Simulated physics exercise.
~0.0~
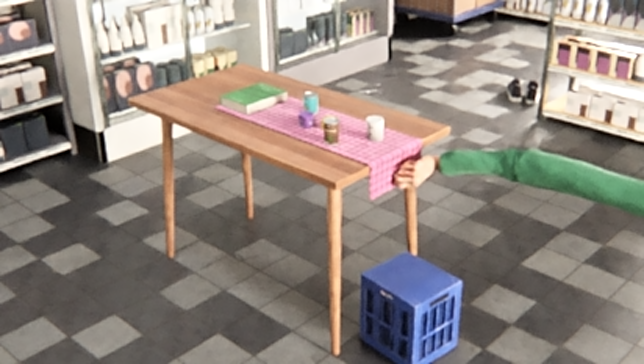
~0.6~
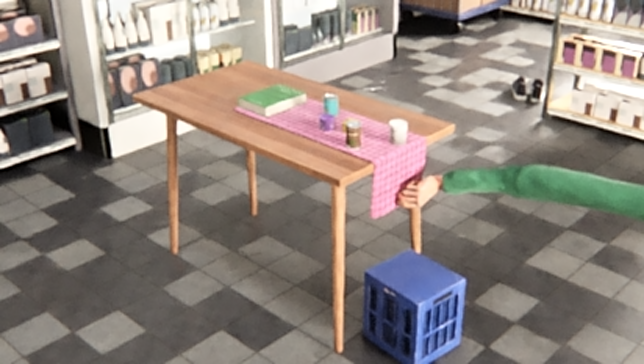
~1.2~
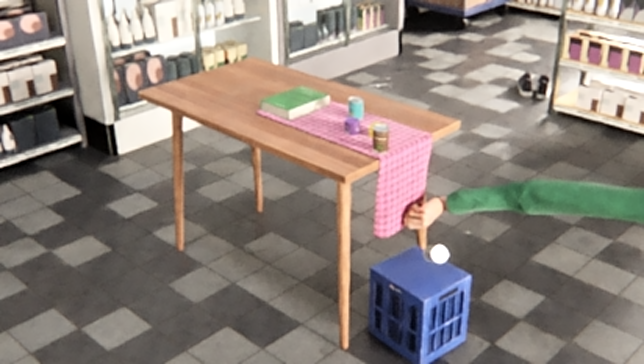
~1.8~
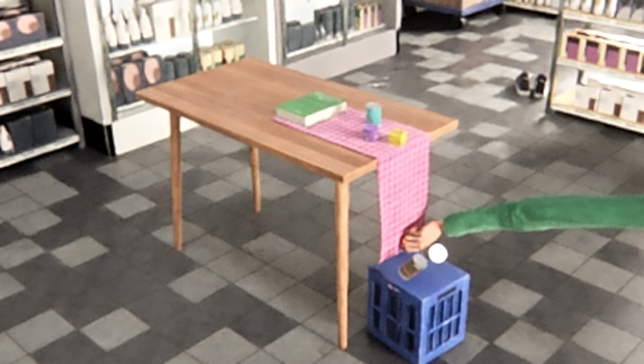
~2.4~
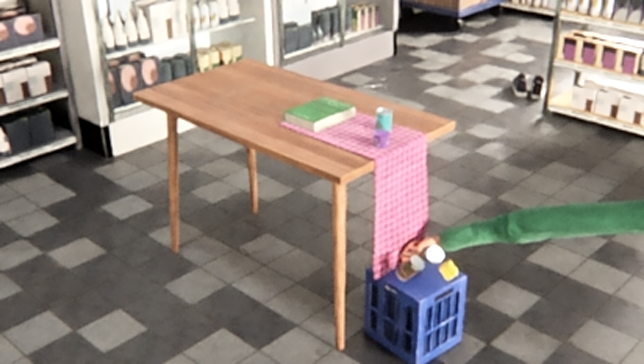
A hand in a green sleeve slowly pulls a pink checked scarf down off a wooden table, carrying the small items on it toward the edge, until a white can, a brown can and a yellow cube have dropped onto the blue crate below, leaving the rest on the table.
